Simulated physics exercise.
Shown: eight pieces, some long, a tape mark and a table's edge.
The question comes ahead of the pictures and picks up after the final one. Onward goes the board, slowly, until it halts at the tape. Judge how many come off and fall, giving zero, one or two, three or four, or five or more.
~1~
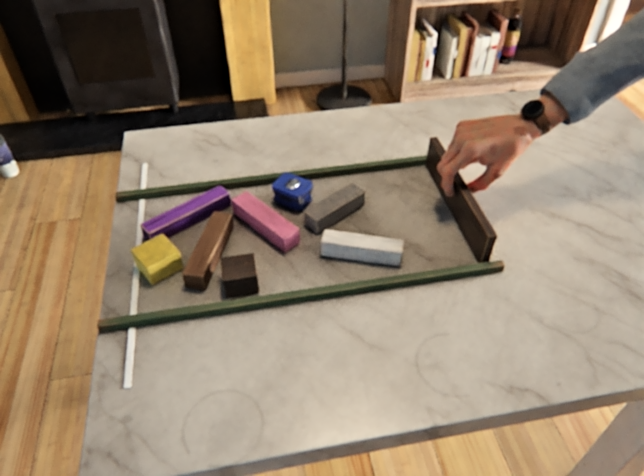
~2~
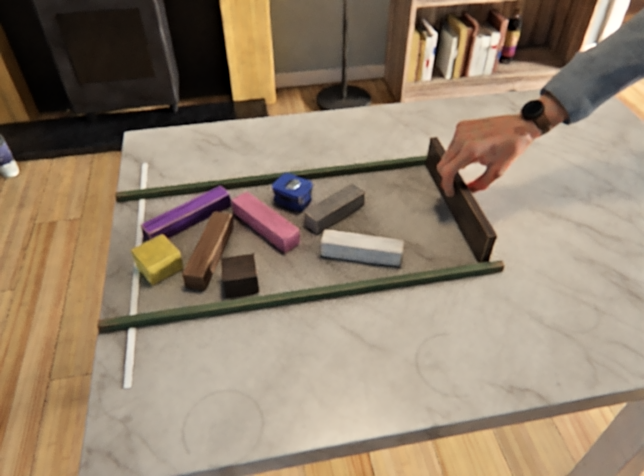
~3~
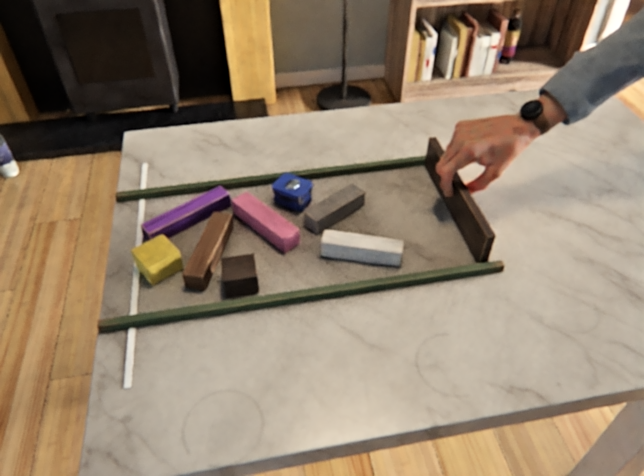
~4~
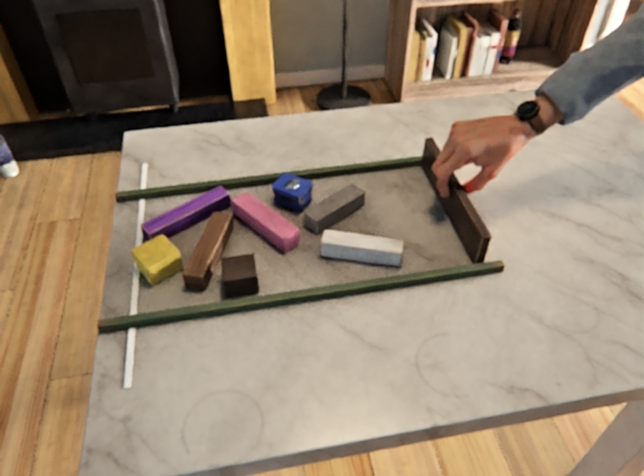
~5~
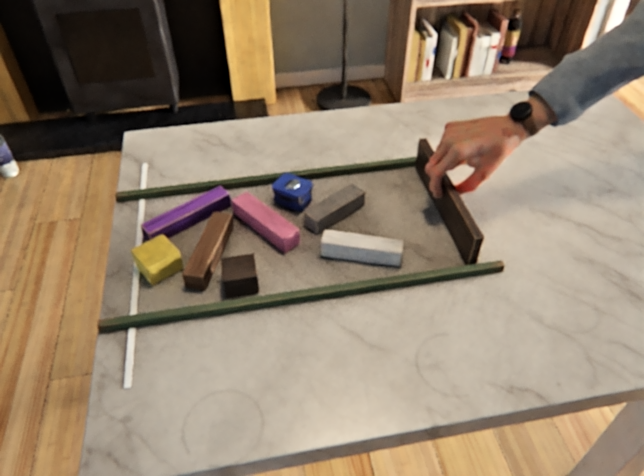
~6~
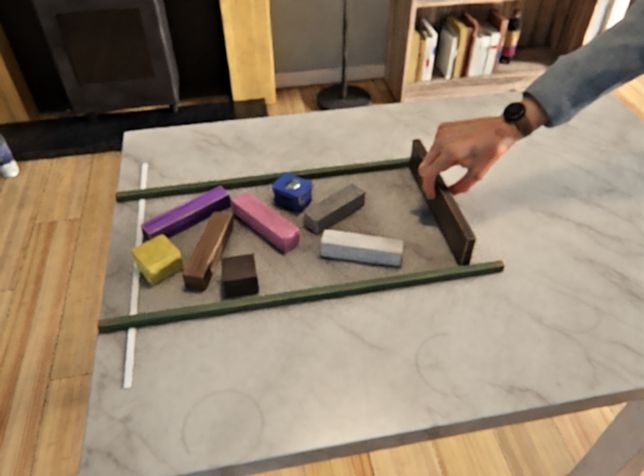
After the push, five or more are missing from the table.
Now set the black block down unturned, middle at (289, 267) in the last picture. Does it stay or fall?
Lab note: Started there, it remains on top.
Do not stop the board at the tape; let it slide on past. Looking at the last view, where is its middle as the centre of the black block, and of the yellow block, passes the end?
(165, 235) and (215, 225), more or less.
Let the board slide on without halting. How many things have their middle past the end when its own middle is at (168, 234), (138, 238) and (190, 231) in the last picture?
First 3, then 6, then 1.
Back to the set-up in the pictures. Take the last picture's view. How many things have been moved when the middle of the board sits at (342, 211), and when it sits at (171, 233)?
The first number is 3, the next one 8.
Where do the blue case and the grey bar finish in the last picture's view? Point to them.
About (126, 204), and about (126, 247).
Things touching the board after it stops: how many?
2 touch it.
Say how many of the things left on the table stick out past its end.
As for overhanging, the count is 0.
Early on, none off yet; yellow block at rest near (158, 259); purple stick at rest near (188, 215); brown stick at rest near (209, 249).
Finally, the number that fall off is five or more; lost, white bar, pink bar, black block, brown stick, purple stick and yellow block.
